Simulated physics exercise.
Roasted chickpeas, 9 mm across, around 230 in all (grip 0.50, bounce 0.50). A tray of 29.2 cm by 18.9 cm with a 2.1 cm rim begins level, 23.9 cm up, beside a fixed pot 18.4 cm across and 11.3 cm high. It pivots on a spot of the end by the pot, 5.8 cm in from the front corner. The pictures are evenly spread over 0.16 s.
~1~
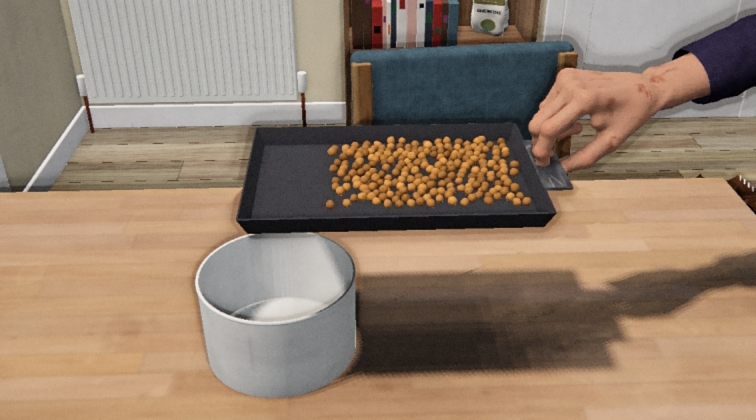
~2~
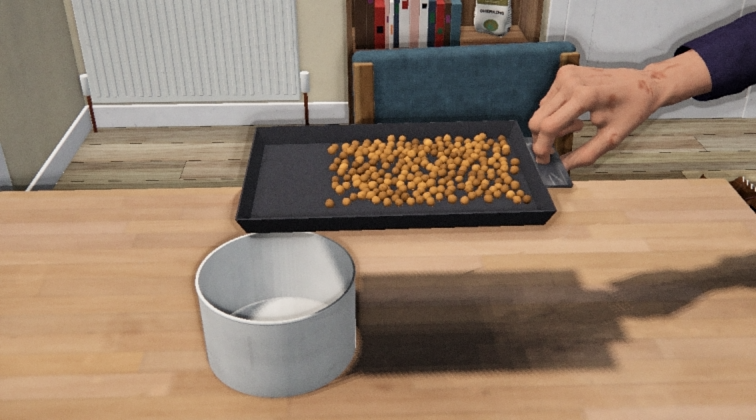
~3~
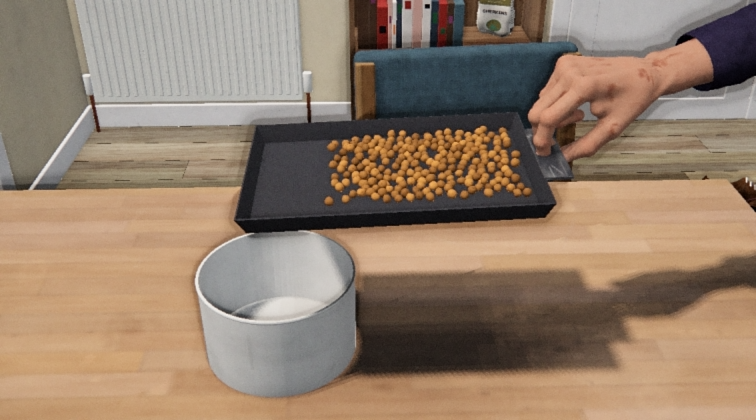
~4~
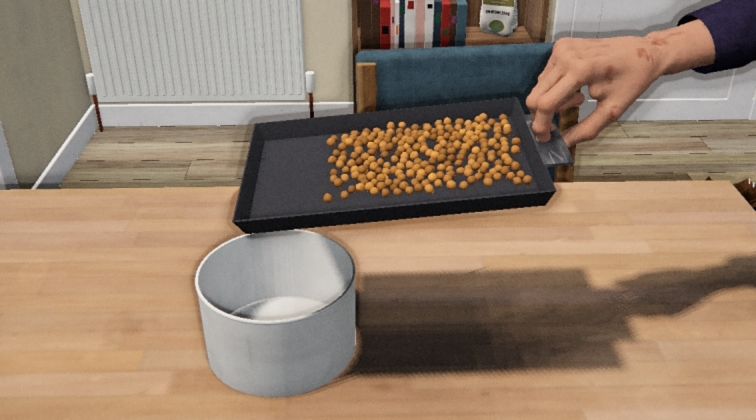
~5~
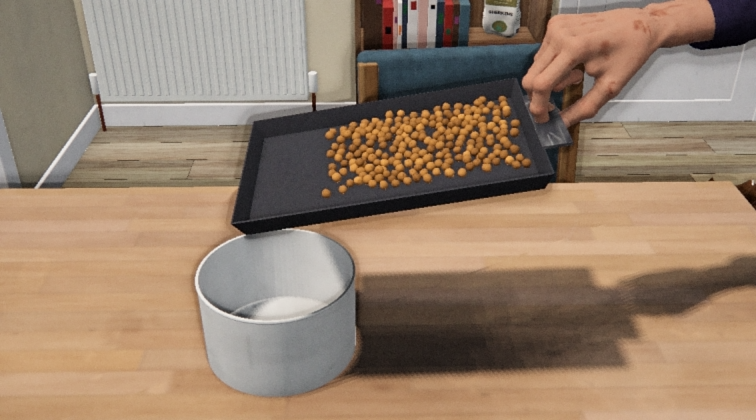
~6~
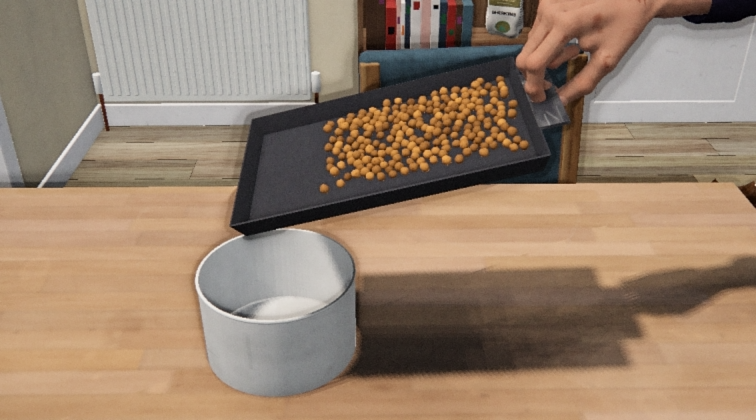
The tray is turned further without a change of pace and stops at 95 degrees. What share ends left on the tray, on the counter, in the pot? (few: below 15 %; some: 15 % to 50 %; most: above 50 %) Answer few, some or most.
Tray few, counter most, pot few.
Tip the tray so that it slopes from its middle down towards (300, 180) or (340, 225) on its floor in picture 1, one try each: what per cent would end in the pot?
About 25 and 0 per cent.
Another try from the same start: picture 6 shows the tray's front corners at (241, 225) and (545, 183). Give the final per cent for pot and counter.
Pot 0, counter 100.
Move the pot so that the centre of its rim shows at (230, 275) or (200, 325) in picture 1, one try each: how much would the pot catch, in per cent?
About 20 and 95 per cent.
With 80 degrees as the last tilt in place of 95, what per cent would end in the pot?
Then about 5 per cent.
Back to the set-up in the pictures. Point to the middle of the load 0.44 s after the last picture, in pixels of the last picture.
Around (225, 213).
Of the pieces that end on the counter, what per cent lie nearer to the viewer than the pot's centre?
About 90 per cent.
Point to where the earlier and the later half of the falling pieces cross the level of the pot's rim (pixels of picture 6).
First near (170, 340), later near (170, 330).
Then, 0.27 s after the last picture, tilt 56 degrees; the tray holds 100 %, the pot 0 %.
Then, 0.44 s after the last picture, tilt 81 degrees; the tray holds 75 %, the pot 0 %.
Then, 0.74 s after the last picture, tilt 95 degrees; the tray holds 0 %, the pot 5 %.
In the end, tray 0 %, counter 95 %, pot 5 %.
